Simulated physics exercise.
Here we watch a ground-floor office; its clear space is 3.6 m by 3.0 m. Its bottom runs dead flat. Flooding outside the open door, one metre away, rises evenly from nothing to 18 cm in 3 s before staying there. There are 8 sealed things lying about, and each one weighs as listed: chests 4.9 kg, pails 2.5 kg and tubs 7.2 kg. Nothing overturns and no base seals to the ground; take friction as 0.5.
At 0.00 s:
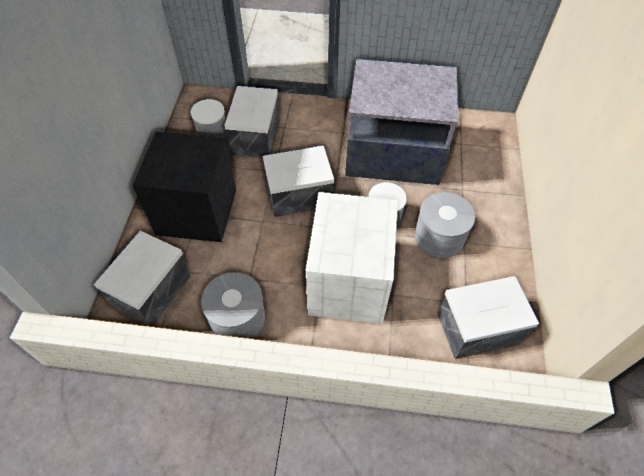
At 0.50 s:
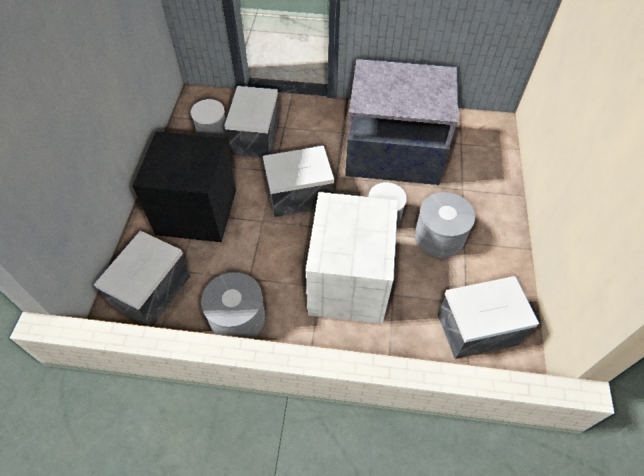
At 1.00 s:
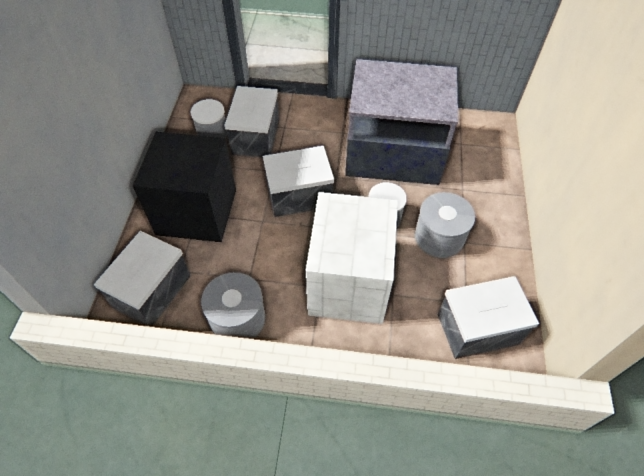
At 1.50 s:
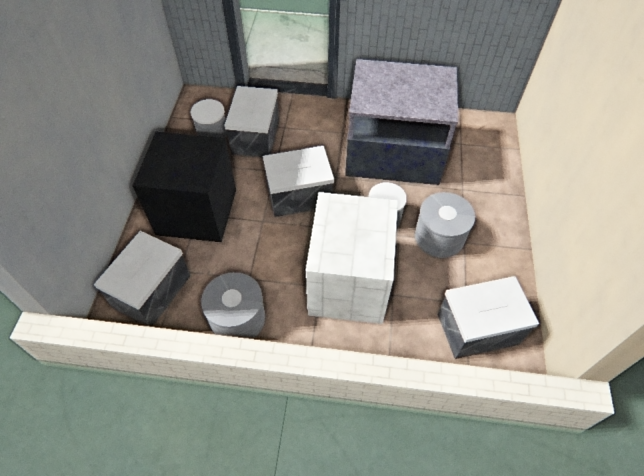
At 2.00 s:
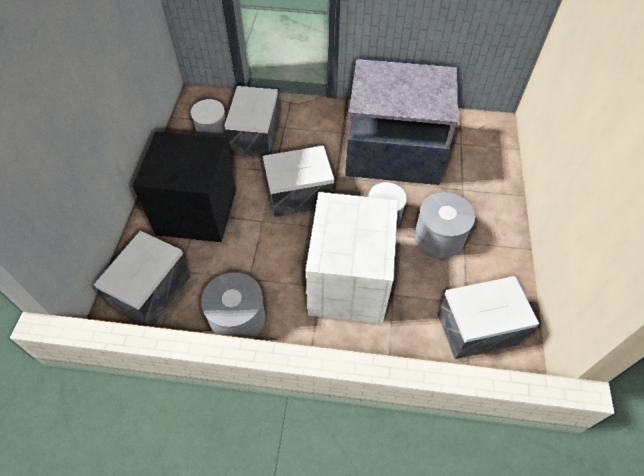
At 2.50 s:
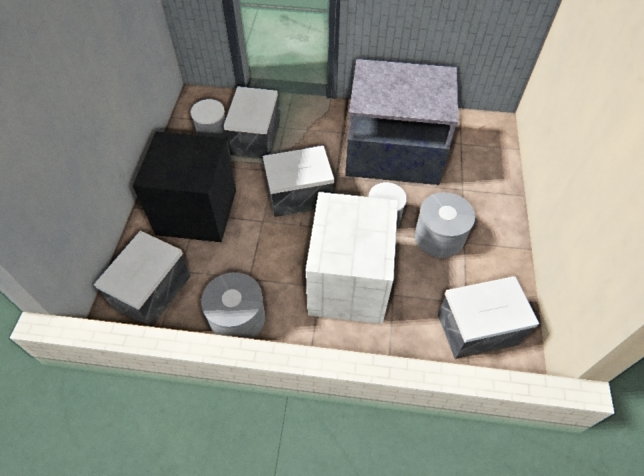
A small room with a brown tiled floor, grey walls at the left and back, a cream wall at right and a low pale wall in front is seen from above. A speckled purplish-grey chest, a black block, a white brick-like block, and grey and white boxes and drums stand about. Greenish water covers the ground outside, then creeps through the back doorway, while everything else and the camera stay still.
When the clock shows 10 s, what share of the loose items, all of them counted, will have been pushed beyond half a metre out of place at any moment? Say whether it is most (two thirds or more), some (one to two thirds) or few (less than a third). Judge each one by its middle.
Most.
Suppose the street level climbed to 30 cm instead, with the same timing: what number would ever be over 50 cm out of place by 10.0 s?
That would make 7 of them.
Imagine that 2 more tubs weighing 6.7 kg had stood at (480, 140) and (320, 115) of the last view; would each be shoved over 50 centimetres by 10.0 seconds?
Taking them in order, the first is below the threshold and the second is above the threshold.
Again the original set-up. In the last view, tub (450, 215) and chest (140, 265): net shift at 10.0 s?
First 80 cm, then 50 cm.
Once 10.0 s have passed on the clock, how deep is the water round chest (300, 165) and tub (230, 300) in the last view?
Close to 11 and 11 centimetres.
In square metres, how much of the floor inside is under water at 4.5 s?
Flooded: Near 5.0 m2.
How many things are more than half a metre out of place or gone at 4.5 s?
Tally: 2.
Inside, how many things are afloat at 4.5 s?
It comes to 3.
After 3.5 s 0 of 8 are over 50 cm from their spots; 1 afloat.
After 4.5 s 2 of 8 are over 50 cm from their spots; 3 afloat.
After 7.0 s 3 of 8 are over 50 cm from their spots; 6 afloat.
After 10.0 s 6 of 8 are over 50 cm from their spots, and 6 have been at some point; 8 afloat.
